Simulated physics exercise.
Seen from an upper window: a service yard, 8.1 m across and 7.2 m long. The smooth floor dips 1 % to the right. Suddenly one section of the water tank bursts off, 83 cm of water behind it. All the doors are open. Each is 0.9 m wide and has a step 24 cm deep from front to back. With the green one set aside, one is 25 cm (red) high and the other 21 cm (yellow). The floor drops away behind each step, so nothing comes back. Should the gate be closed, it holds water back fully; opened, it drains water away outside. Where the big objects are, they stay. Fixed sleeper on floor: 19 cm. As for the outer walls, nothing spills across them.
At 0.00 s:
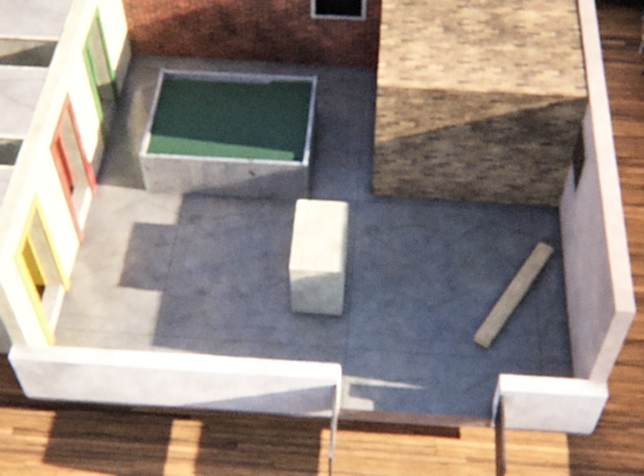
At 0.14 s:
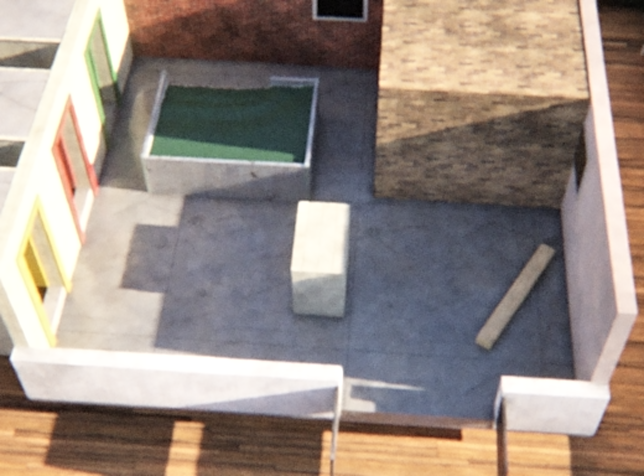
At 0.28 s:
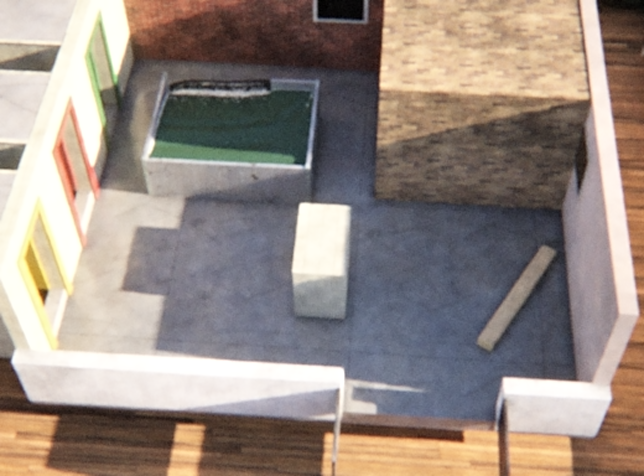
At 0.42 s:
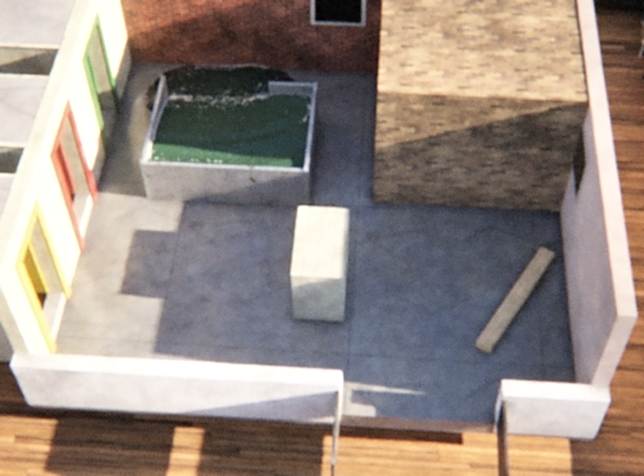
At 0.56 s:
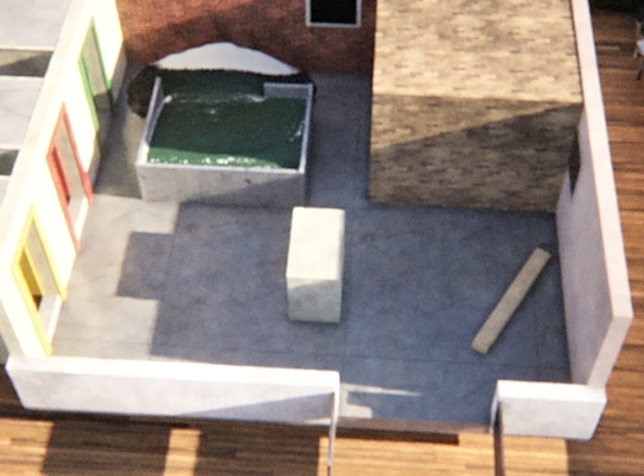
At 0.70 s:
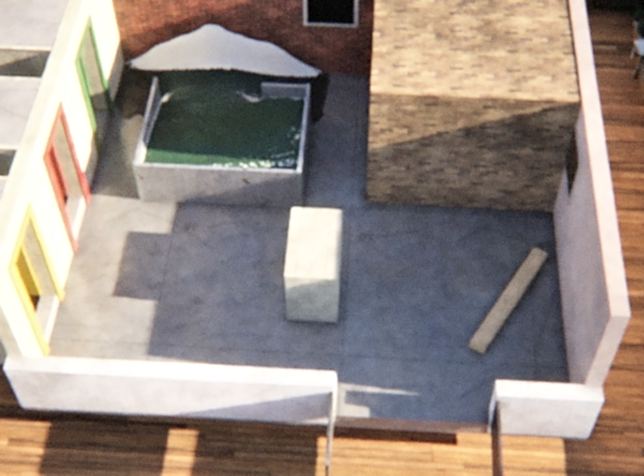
At the start, a rectangular tank of dark green water stands whole in a walled yard near three coloured doorways. Its far side gives way, and the water surface dips and ripples. Dark water then spreads behind the tank, and a pale, foamy sheet rises against the brick wall.
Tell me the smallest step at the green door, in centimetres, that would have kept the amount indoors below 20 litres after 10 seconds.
The smallest that would have done is close to 17 cm.
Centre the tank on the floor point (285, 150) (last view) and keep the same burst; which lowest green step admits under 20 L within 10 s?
Close to 20 cm would do it.
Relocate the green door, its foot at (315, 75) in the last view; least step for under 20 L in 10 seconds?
Minimum: Close to 21 cm.
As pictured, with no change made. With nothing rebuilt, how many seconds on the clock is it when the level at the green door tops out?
The level tops out around 3.0 s.
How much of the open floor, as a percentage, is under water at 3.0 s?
About 45 per cent.
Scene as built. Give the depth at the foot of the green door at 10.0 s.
About 7.5 centimetres.
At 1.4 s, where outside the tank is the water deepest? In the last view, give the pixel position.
Near pixel (123, 69).
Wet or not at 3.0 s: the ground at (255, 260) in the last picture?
It is not reached.
After 1.4 s water covers 15 % of the floor, deepest (77 cm) near (123, 69); it has not reached the green door.
After 3.0 s water covers 45 % of the floor, deepest (40 cm) near (364, 80); 23 cm at the green door, 3 litres in over its 20 cm step.
After 10.0 s water covers 95 % of the floor, deepest (18 cm) near (552, 305); 7 cm at the green door, 9 litres in over its 20 cm step.
At the green door as built, the water arrived by 1.6 s and peaked near 23 cm at 3.0 s.
With a step of 15 cm, 28 litres would have come in within the 10 s; with 20 cm, 9 litres. So under 20 litres takes about 17 cm.
